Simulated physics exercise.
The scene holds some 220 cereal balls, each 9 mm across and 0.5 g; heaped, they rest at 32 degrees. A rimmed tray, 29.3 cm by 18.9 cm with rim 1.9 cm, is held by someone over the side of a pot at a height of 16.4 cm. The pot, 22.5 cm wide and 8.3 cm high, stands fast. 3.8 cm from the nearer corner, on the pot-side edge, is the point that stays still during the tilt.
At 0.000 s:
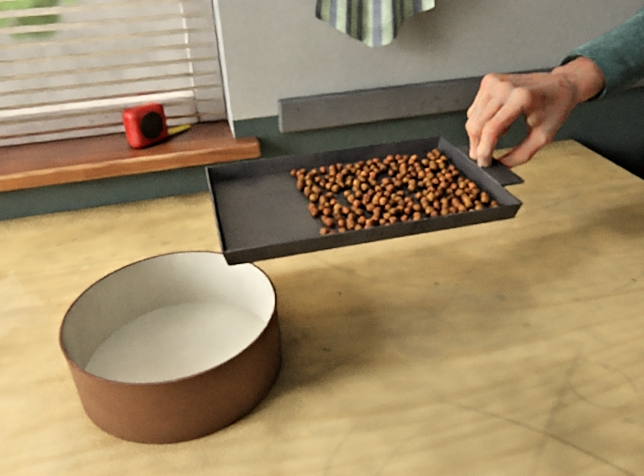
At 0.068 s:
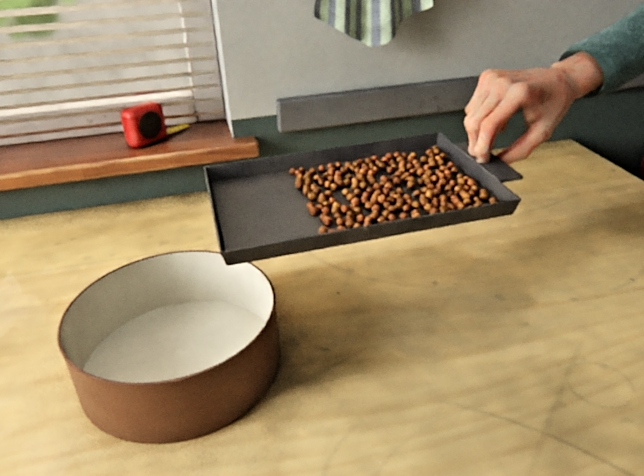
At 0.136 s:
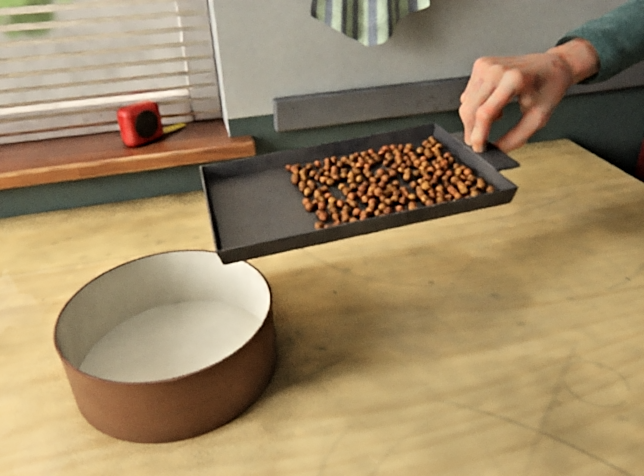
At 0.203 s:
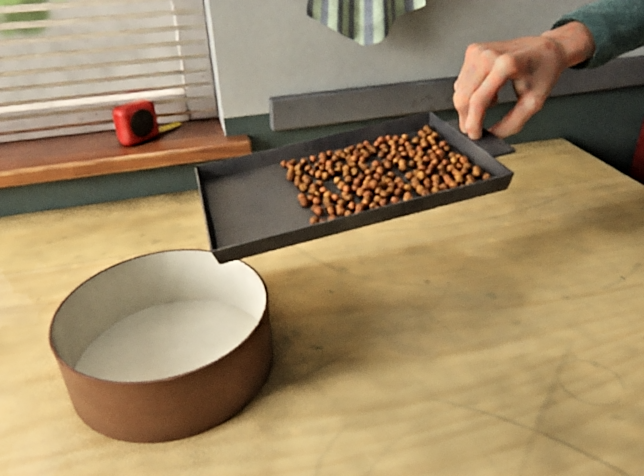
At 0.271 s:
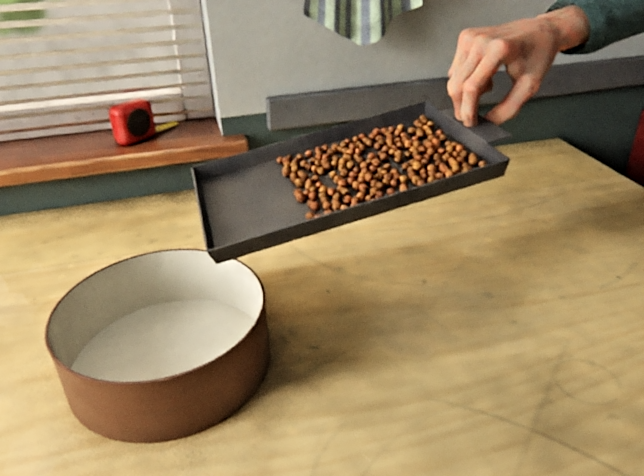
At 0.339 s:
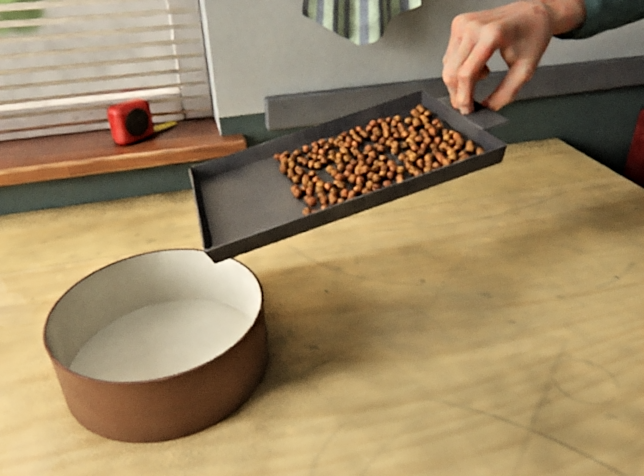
On a wooden table by a window, a hand holds a dark rimmed tray of brown cereal balls beside a round brown pot, then raises the tray's right end, slanting it gradually down to the left while the balls stay clustered.
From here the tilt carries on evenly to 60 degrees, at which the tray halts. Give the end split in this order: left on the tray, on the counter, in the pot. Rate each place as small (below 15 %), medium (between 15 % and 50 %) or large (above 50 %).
Left on the tray - large; counter - small; pot - small.
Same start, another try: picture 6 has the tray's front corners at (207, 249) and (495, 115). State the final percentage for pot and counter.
That works out as pot 20 and counter 0.
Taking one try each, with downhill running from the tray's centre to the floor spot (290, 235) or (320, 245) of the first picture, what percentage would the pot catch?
I'd put it at roughly 0 per cent for the first tilt and roughly 0 per cent for the second.
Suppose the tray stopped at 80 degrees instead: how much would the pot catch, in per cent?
Pot share: About 10 per cent.
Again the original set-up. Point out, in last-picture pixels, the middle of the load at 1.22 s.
(218, 191), roughly.
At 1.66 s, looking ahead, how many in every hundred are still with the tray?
It works out to near 95 per cent of the load.
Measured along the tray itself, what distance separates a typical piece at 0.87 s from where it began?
I'd say close to 14 centimetres.
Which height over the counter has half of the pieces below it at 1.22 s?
The halfway line is at about 18 cm.
After 0.87 s, tilt 35 degrees; the tray holds 100 %, the pot 0 %.
Then, at 1.22 s, tilt 50 degrees; the tray holds 100 %, the pot 0 %.
Then, at 1.66 s, tilt 60 degrees; the tray holds 95 %, the pot 5 %.
By 2.4 s all is still; tray 95 %, counter 0 %, pot 5 %.
